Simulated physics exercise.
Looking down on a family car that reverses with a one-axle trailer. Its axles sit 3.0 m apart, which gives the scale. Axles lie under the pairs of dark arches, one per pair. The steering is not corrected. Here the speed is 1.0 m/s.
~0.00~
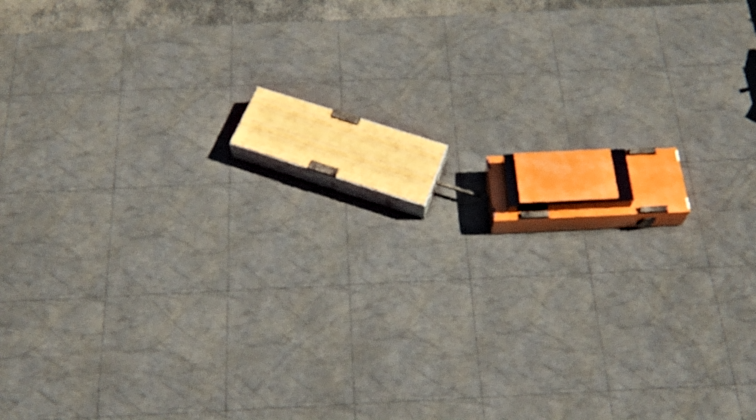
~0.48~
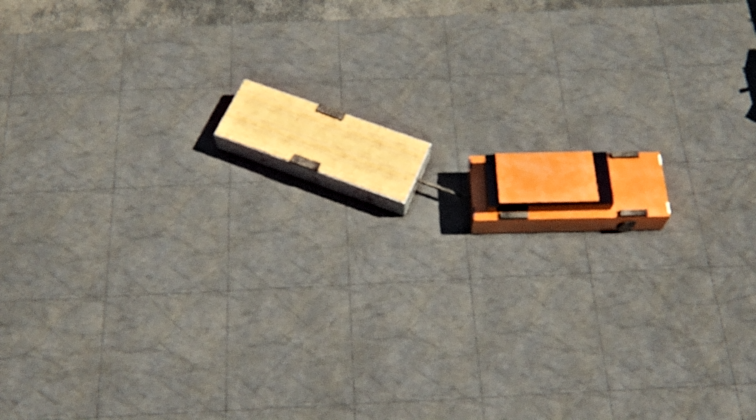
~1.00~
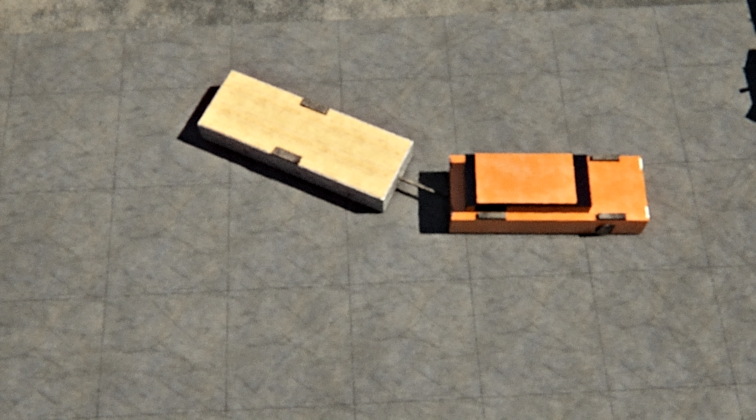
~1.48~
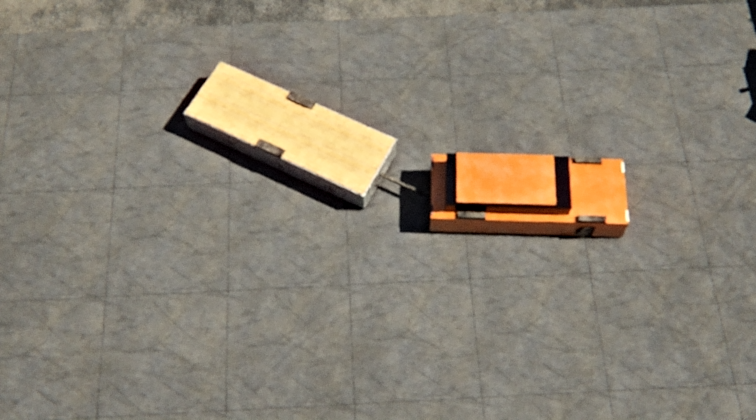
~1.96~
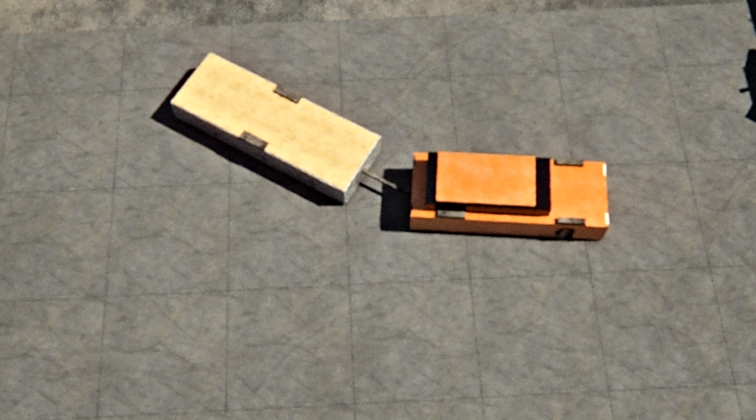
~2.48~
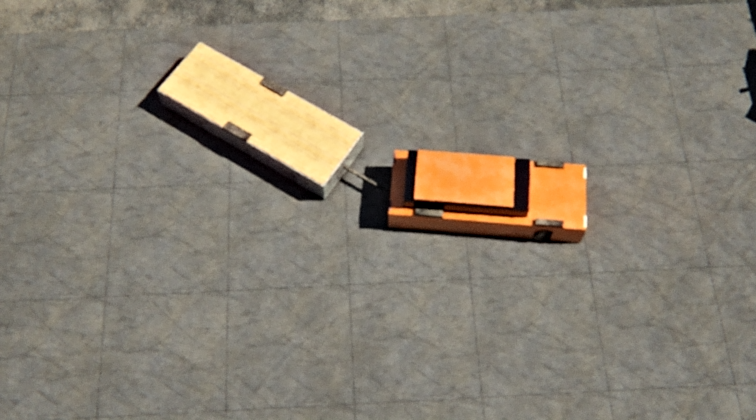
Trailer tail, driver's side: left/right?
Left.
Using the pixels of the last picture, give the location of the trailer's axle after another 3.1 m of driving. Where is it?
Estimated position: Close to (186, 51).
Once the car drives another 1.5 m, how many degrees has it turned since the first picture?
Heading change vs. first picture: Approx. 14 deg.
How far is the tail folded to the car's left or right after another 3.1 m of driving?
Roughly 40 degrees to the car's left.
By 4.0 s, the tail is 32° to the car's left, the car has turned 13° and the trailer's axle is at (216, 82) of the last picture.
By 5.6 s, the tail is 39° to the car's left, the car has turned 18° and the trailer's axle is at (186, 51) of the last picture.
By 7.1 s, the tail is 48° to the car's left, the car has turned 23° and the trailer's axle is at (168, 20) of the last picture.
By 8.6 s, the tail is 60° to the car's left, the car has turned 28° and the trailer's axle is out of the picture; it has jack-knifed.
